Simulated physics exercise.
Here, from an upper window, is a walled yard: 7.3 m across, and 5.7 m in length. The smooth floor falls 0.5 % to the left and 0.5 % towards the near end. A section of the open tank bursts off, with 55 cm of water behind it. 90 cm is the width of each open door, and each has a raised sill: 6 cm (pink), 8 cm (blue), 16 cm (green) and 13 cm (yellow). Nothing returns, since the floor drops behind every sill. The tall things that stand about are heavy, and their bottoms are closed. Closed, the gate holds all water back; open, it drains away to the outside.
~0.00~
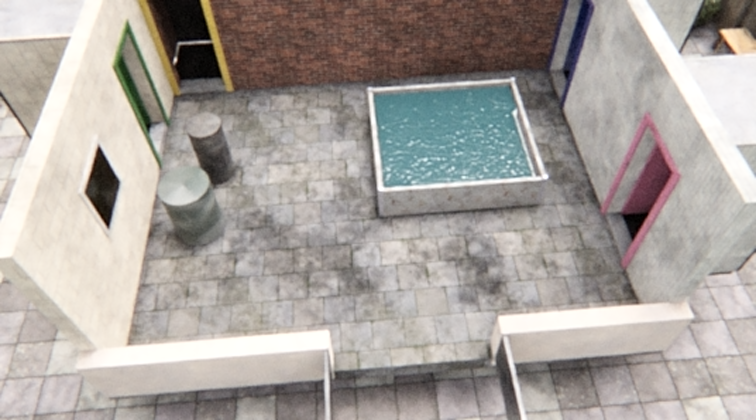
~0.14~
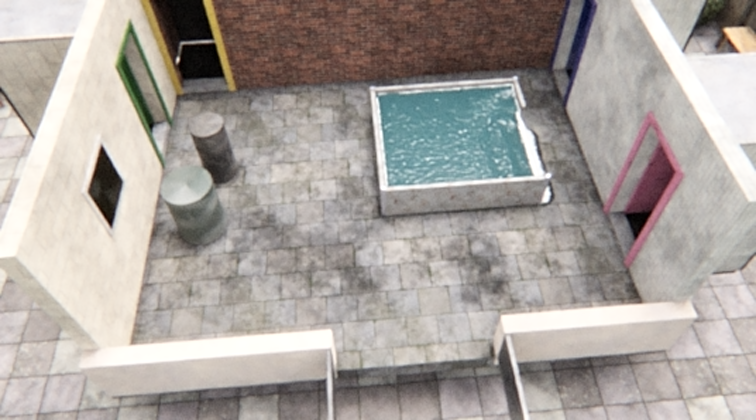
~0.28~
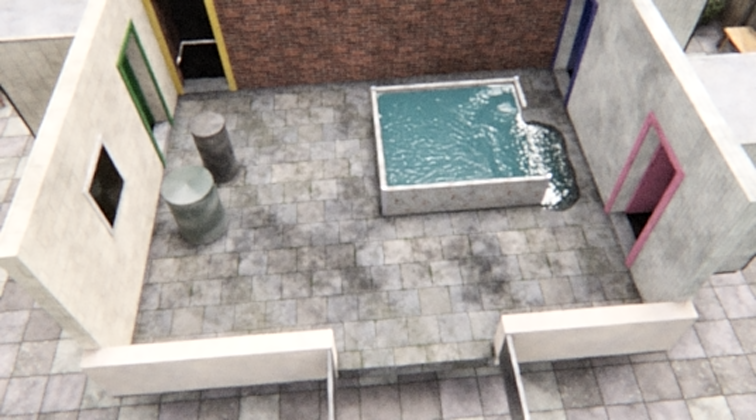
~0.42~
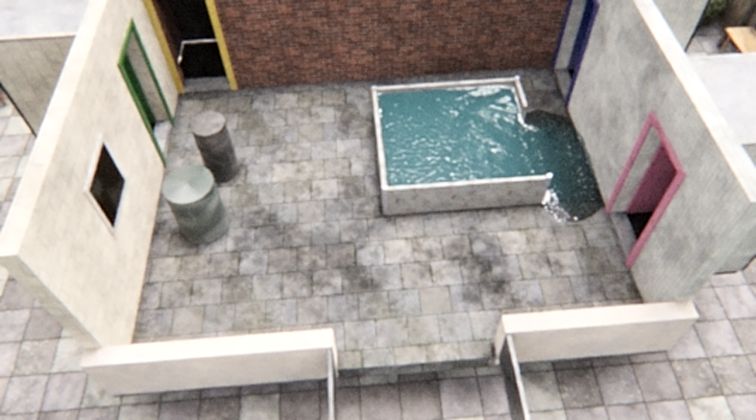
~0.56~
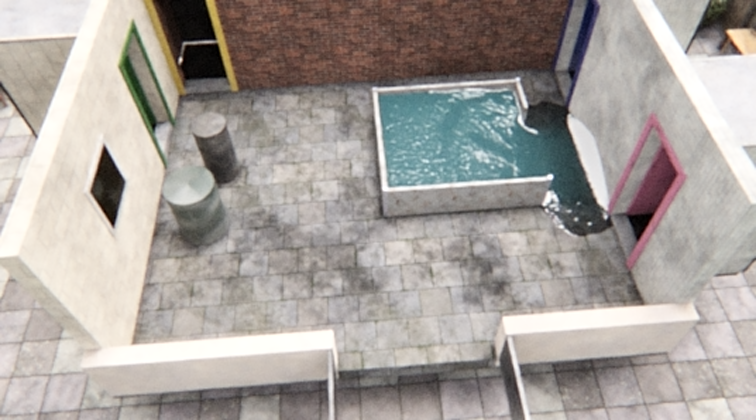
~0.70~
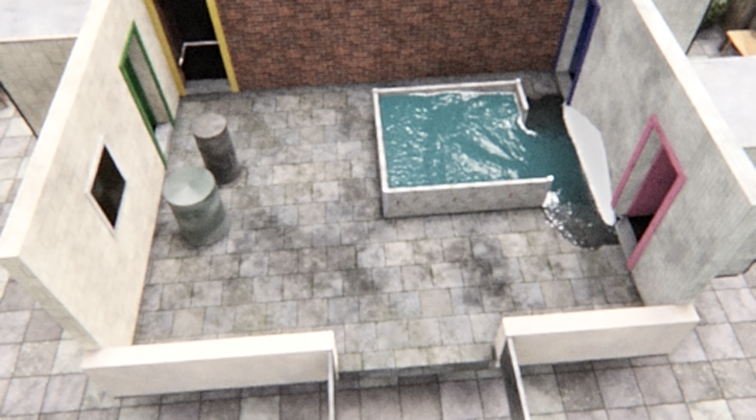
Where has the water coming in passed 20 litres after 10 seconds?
At the pink door it has passed it; at the blue door it has passed it; at the green door it has not passed it; at the yellow door it has not passed it.
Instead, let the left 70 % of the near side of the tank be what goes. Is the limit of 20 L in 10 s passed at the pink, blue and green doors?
Then: Pink below, blue not over, green below.
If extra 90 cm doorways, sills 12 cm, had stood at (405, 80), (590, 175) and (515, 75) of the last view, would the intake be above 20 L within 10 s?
Taking them in order, the first gets too little, the second enough and the third enough.
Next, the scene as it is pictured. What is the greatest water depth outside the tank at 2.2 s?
About 41 cm.
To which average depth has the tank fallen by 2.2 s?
31 cm.
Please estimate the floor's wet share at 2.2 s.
Close to 20 in a hundred.
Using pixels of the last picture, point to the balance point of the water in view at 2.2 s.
Balance point at about (501, 167).
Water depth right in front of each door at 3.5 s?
Depths in cm: Pink 12, blue 16, green 0, yellow 0.
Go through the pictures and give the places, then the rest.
The first frame shows still water, 55 cm deep, in the open tank at (451, 134).
In the second frame, water pours out at (528, 158) and has run 0.8 m, to a hidden place; typically 5 cm deep outside, 55 cm at the open tank's back.
In the third frame, water pours out at (529, 159) and has run 1.0 m, to (551, 128); typically 9 cm deep outside, 55 cm at the open tank's back.
In the fourth frame, the front is at (573, 124), 1.4 m from the gap at (529, 159); 2.0 m2 of floor is under water; 55 cm left at the back of the open tank.
In the fifth frame, the front is at (568, 110), 1.7 m from the gap at (530, 161); 2.4 m2 of floor is under water; 55 cm left at the back of the open tank.
In the sixth frame, water pours out at (530, 162) and has run 1.9 m, to (564, 100); typically 12 cm deep outside, 55 cm at the open tank's back.
After 1.4 s water covers 10 % of the floor and is deepest (44 cm) near (583, 167); pink door 15 cm at the sill, 4 L in, blue door 9 cm at the sill, 0 L in, green door not reached, yellow door not reached.
After 2.2 s water covers 20 % of the floor and is deepest (41 cm) near (583, 167); pink door 17 cm at the sill, 35 L in, blue door 13 cm at the sill, 4 L in, green door not reached, yellow door not reached.
After 3.5 s water covers 40 % of the floor and is deepest (28 cm) near (632, 332); pink door 12 cm at the sill, 80 L in, blue door 16 cm at the sill, 38 L in, green door not reached, yellow door not reached.
After 6.0 s water covers 85 % of the floor and is deepest (16 cm) near (187, 109); pink door 8 cm at the sill, 104 L in, blue door 14 cm at the sill, 104 L in, green door 12 cm at the sill, 0 L in, yellow door 8 cm at the sill, 0 L in.
After 10.0 s water covers 95 % of the floor and is deepest (13 cm) near (167, 368); pink door 6 cm at the sill, 112 L in, blue door 9 cm at the sill, 128 L in, green door 11 cm at the sill, 0 L in, yellow door 10 cm at the sill, 1 L in.
